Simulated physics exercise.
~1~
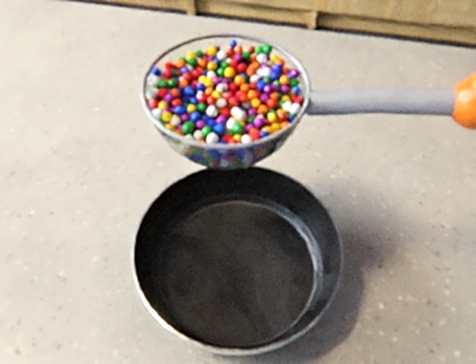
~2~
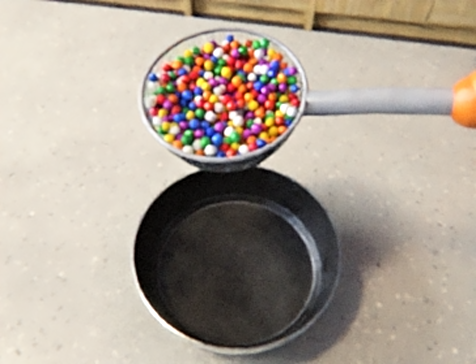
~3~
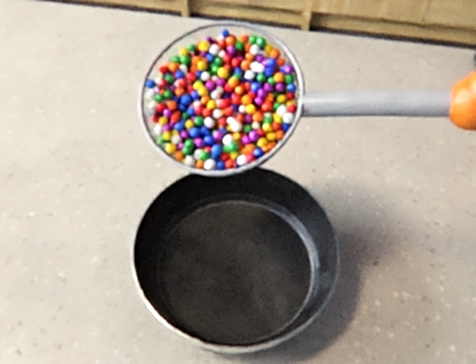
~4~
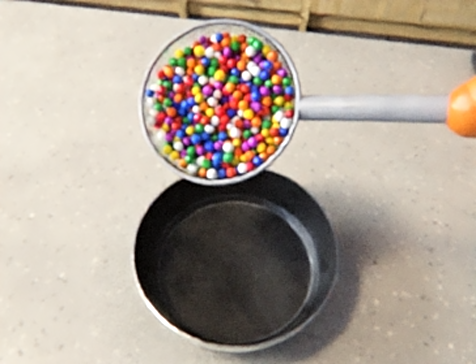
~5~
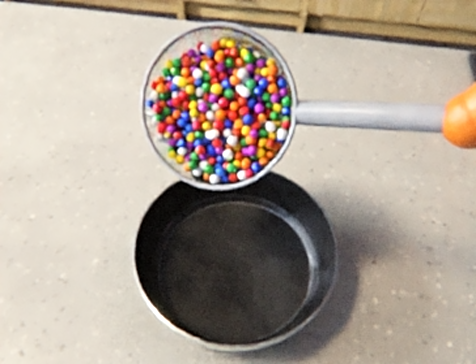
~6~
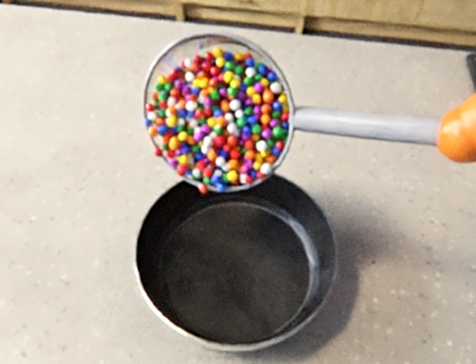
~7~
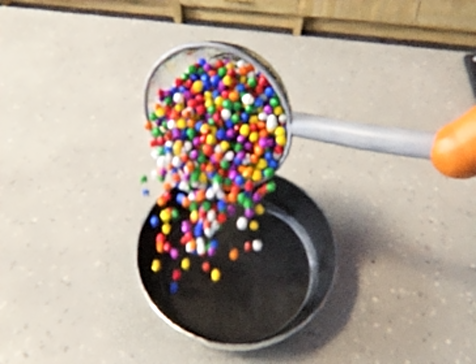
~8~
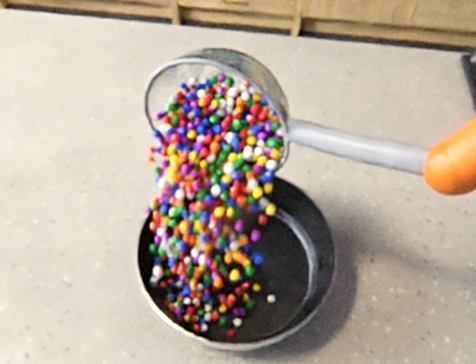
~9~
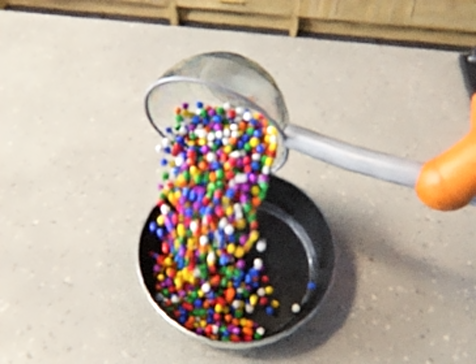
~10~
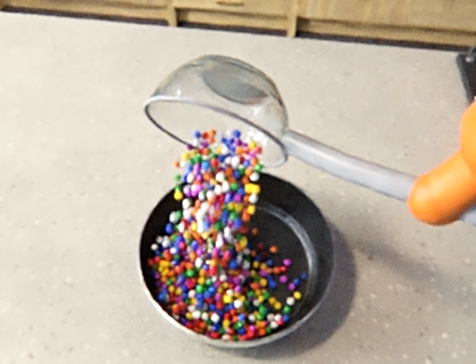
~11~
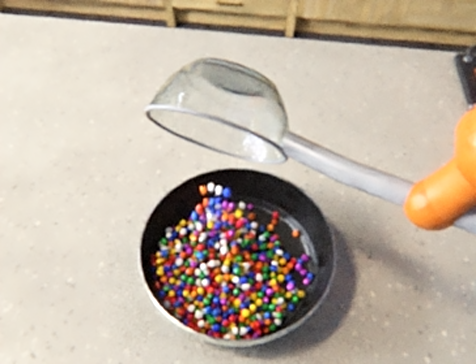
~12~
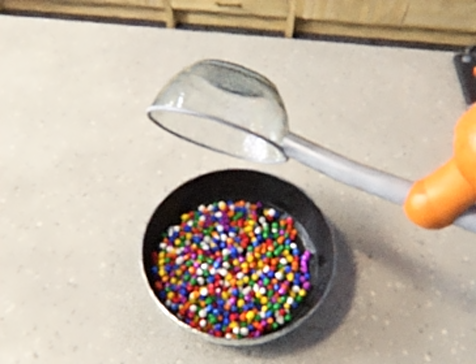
A clear ladle heaped with small multicoloured beads hangs over a speckled grey counter, seen from above at an angle, its grey handle reaching right to an orange grip. Below it sits an empty round black pan, with wooden cabinetry along the top edge. The ladle tips steadily toward the viewer, and the first beads slip over its lower rim. They soon pour in a thick stream, piling up in the pan as the view drifts slightly. The stream thins and stops, leaving the ladle empty and overturned above a broad, settled layer of beads.
